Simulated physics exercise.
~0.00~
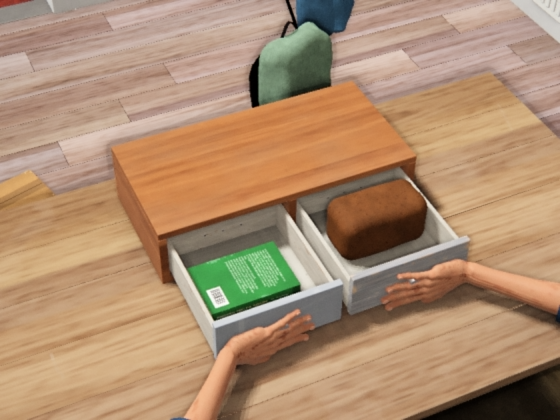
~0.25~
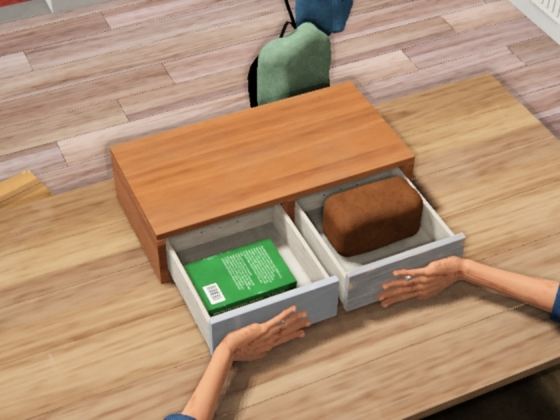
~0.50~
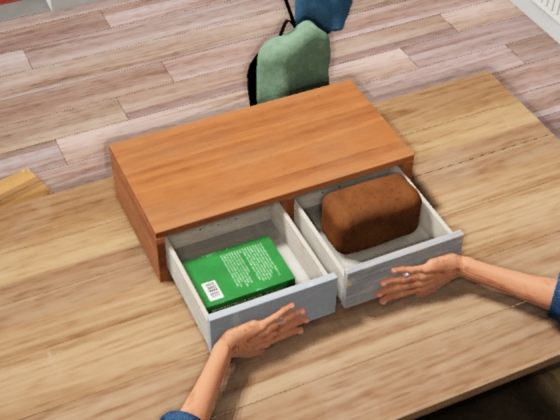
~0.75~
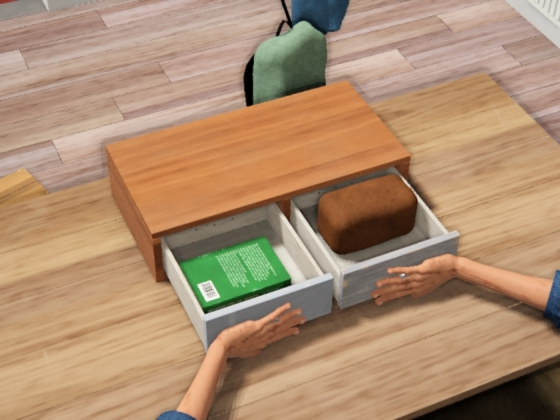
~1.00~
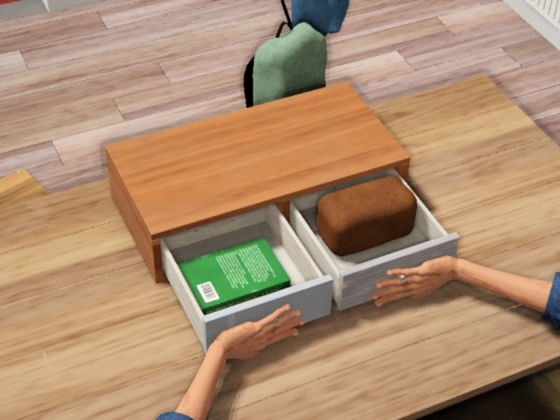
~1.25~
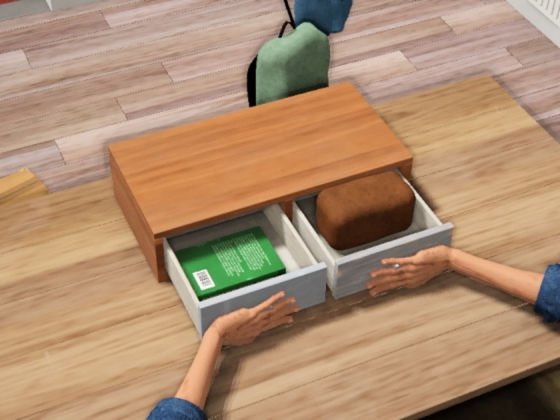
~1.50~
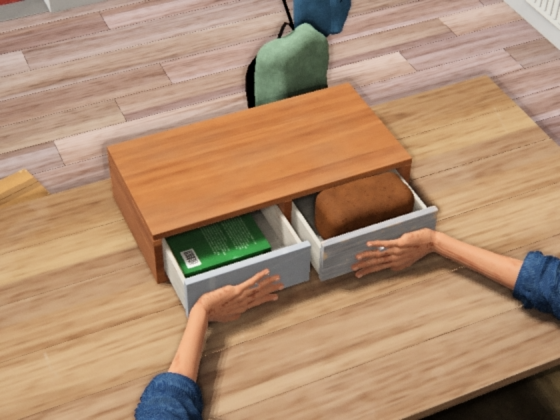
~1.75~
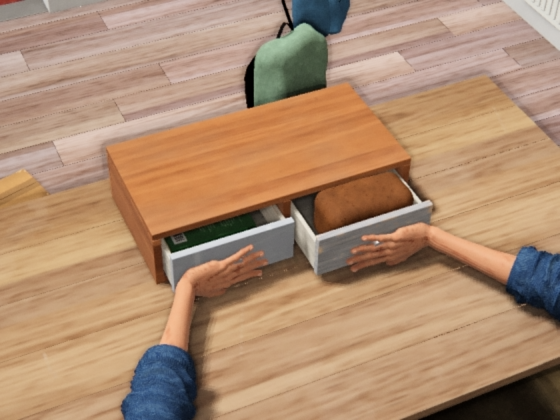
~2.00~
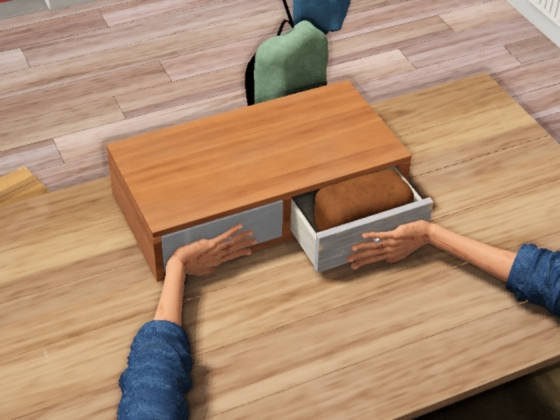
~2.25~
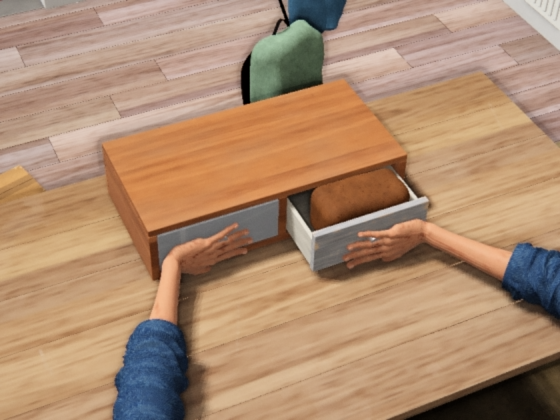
Two hands push both drawers in; the left closes, but the right stays ajar.
